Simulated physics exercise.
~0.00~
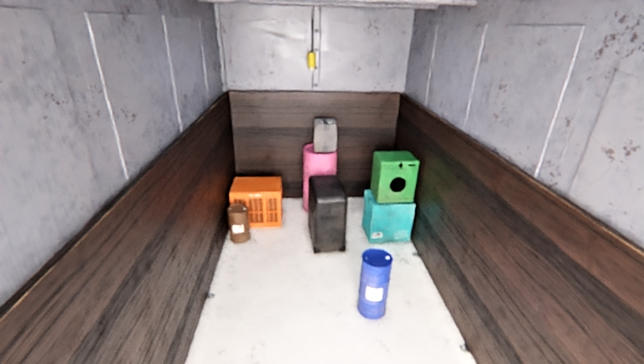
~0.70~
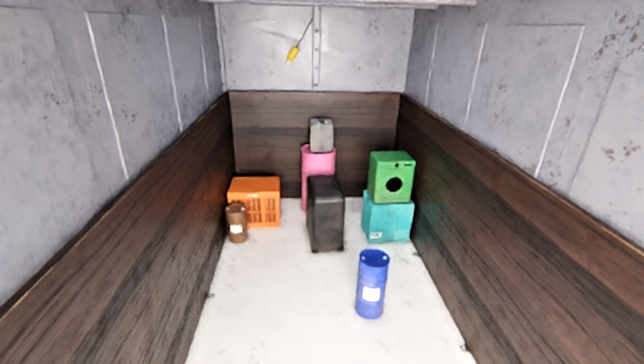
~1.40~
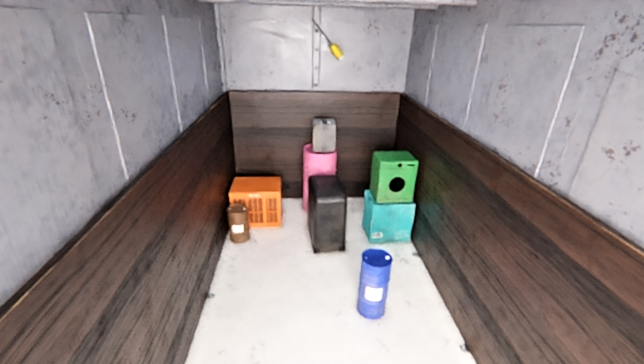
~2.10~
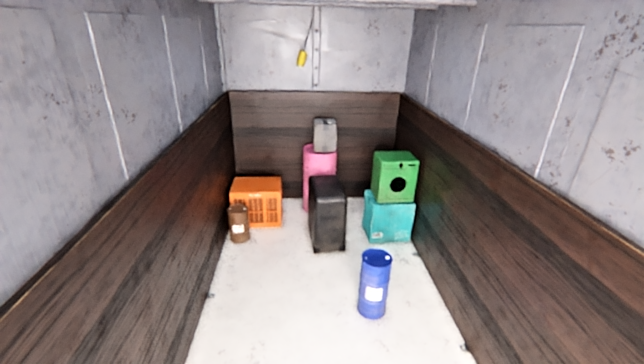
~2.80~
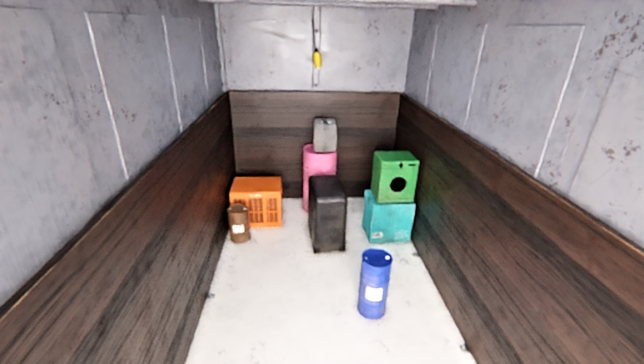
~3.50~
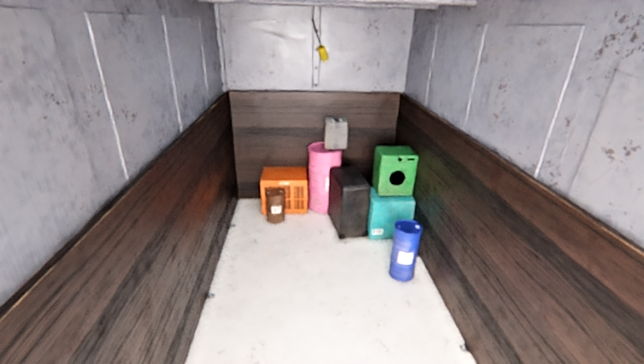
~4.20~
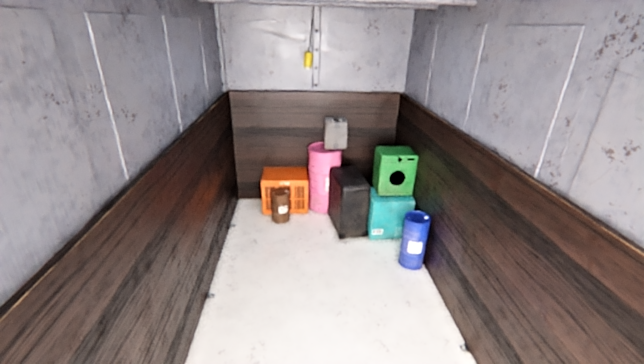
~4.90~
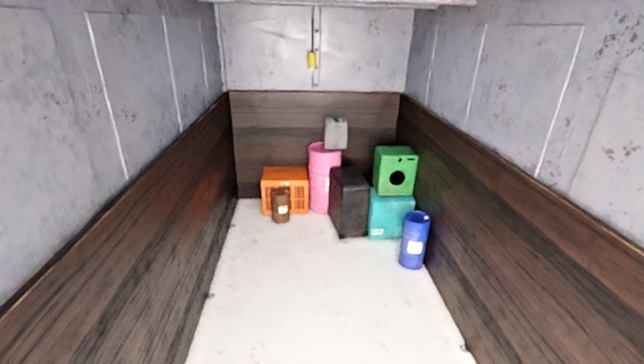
Moving van load bay with drums, boxes and a black case sitting still, then shifting right and forward, all staying upright.
